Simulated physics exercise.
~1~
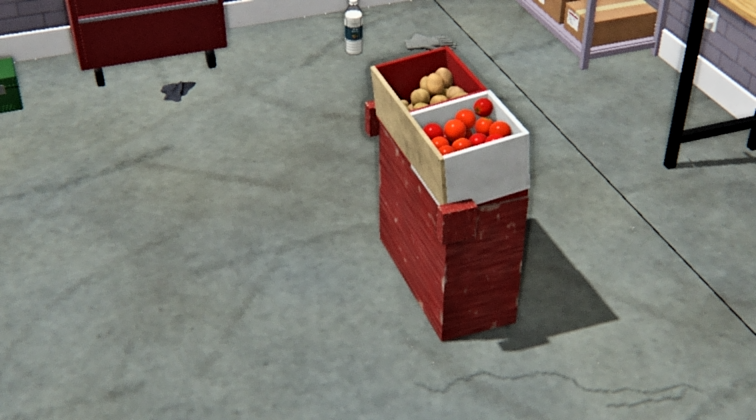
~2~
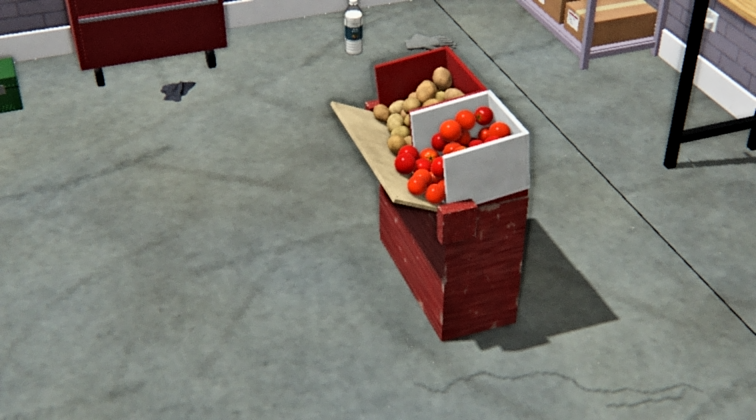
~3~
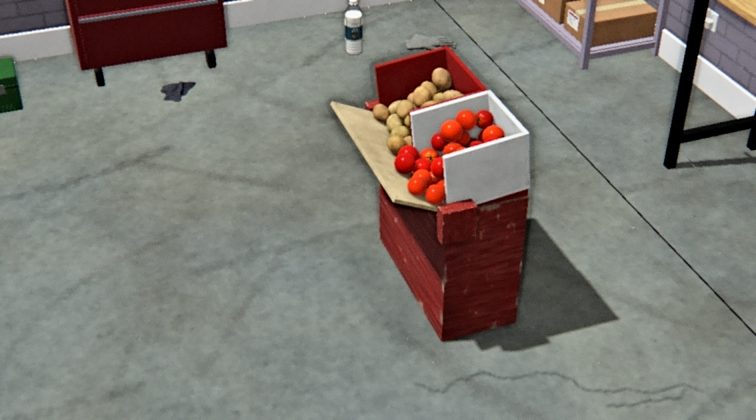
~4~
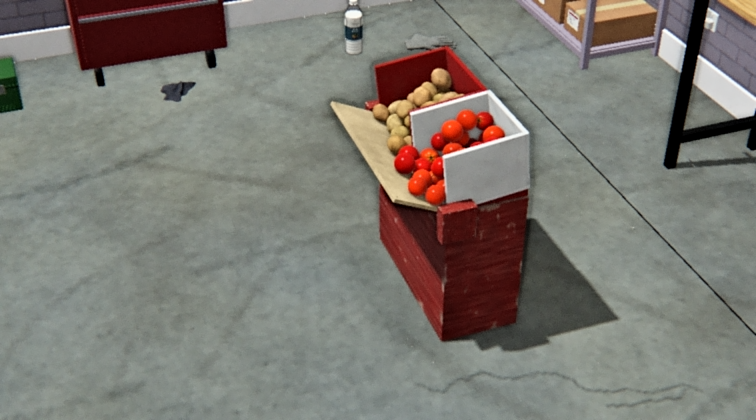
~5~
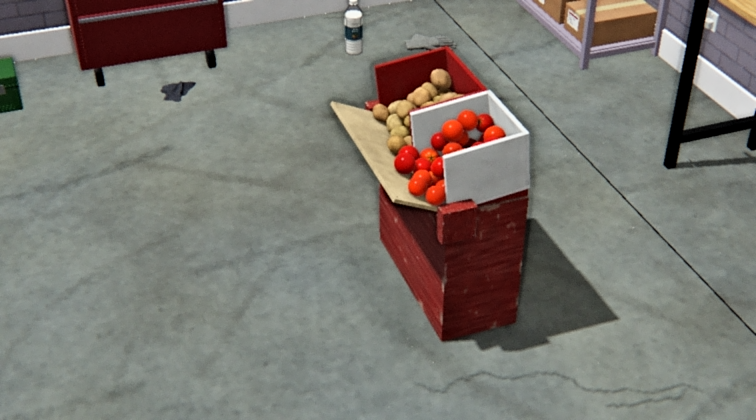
Tomatoes and potatoes slumping onto a wooden flap as it lowers from white and red bins, then resting without falling.
